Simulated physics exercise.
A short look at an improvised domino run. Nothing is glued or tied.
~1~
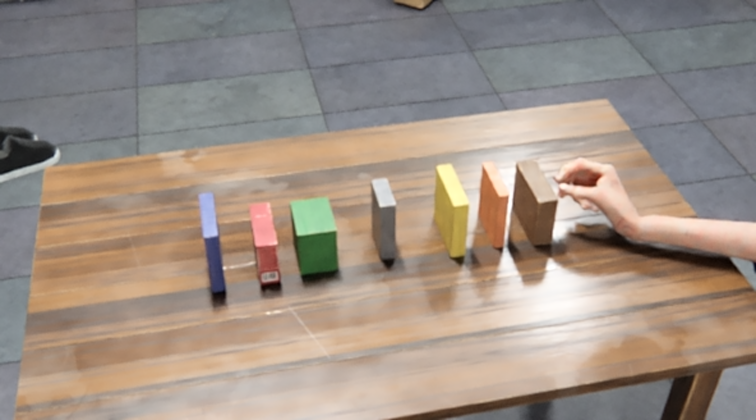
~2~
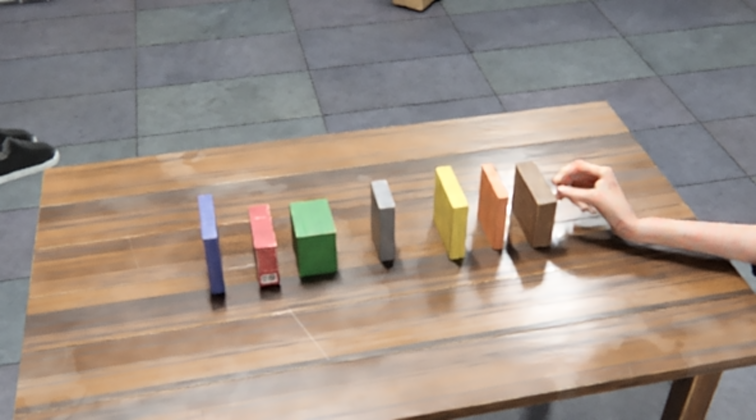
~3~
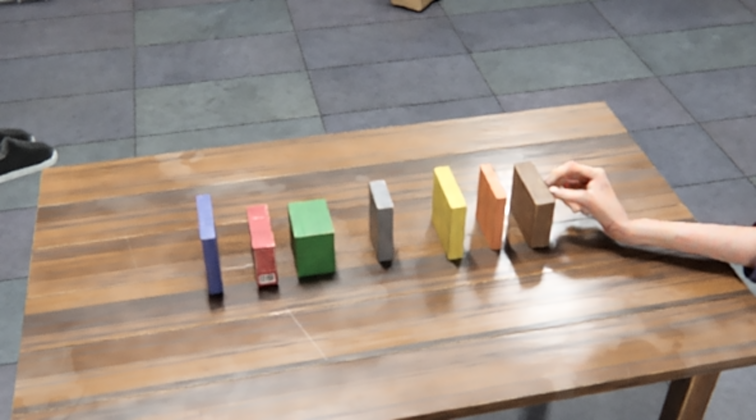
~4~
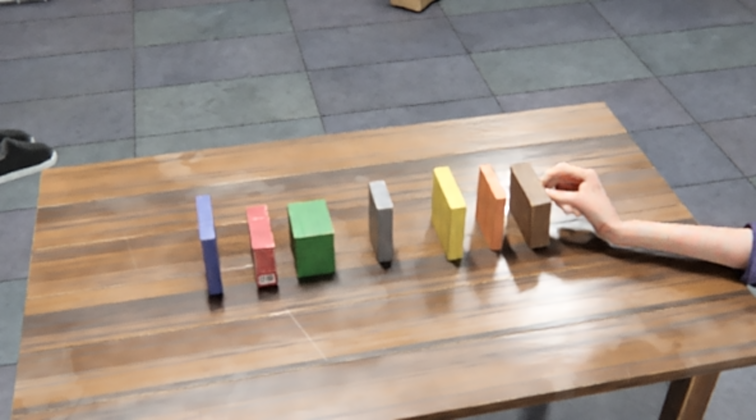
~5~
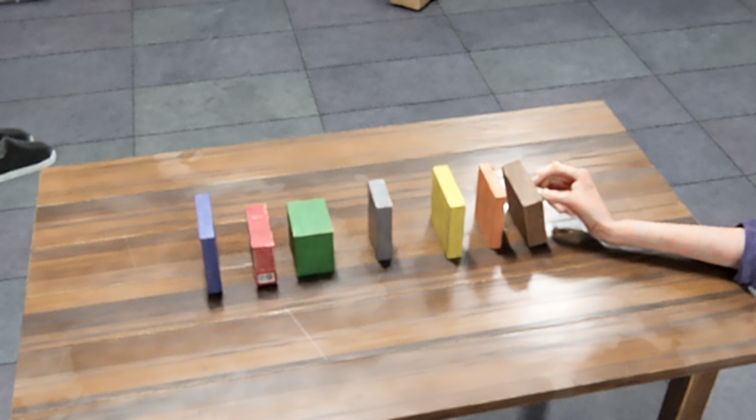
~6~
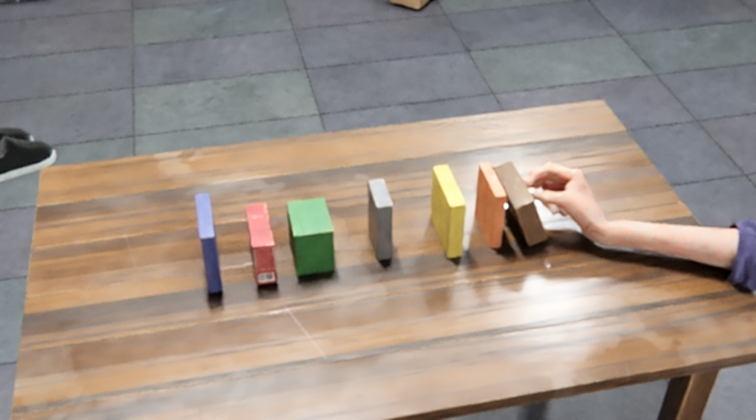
A brown block at the right end of a row on a wooden table tilts left as a hand pushes it, leaning over to the orange board, while the yellow, grey, green, red and blue pieces stay upright.
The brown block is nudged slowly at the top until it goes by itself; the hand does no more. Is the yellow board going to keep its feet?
The yellow board tips over.
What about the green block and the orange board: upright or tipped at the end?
The green block stays upright; the orange board tips over.
Then, 0.20 s after the last picture, brown block 41° over; orange board tipped 13° from how it was.
Then, 0.40 s after the last picture, brown block 64° over; yellow board tipped 29° from how it was near (431, 214); orange board tipped 50° from how it was.
Then, 0.50 s after the last picture, brown block 71° over; yellow board tipped 62° from how it was near (414, 224); orange board tipped 67° from how it was; grey board tipped 12° from how it was.
Then, 0.60 s after the last picture, brown block 72° over; yellow board on its side near (409, 230); orange board tipped 70° from how it was; grey board tipped 35° from how it was.
At rest, tipped over on the table, yellow board, grey board and orange board; the other 2 in place. Seen from the same camera at the end, yellow board near (409, 231).
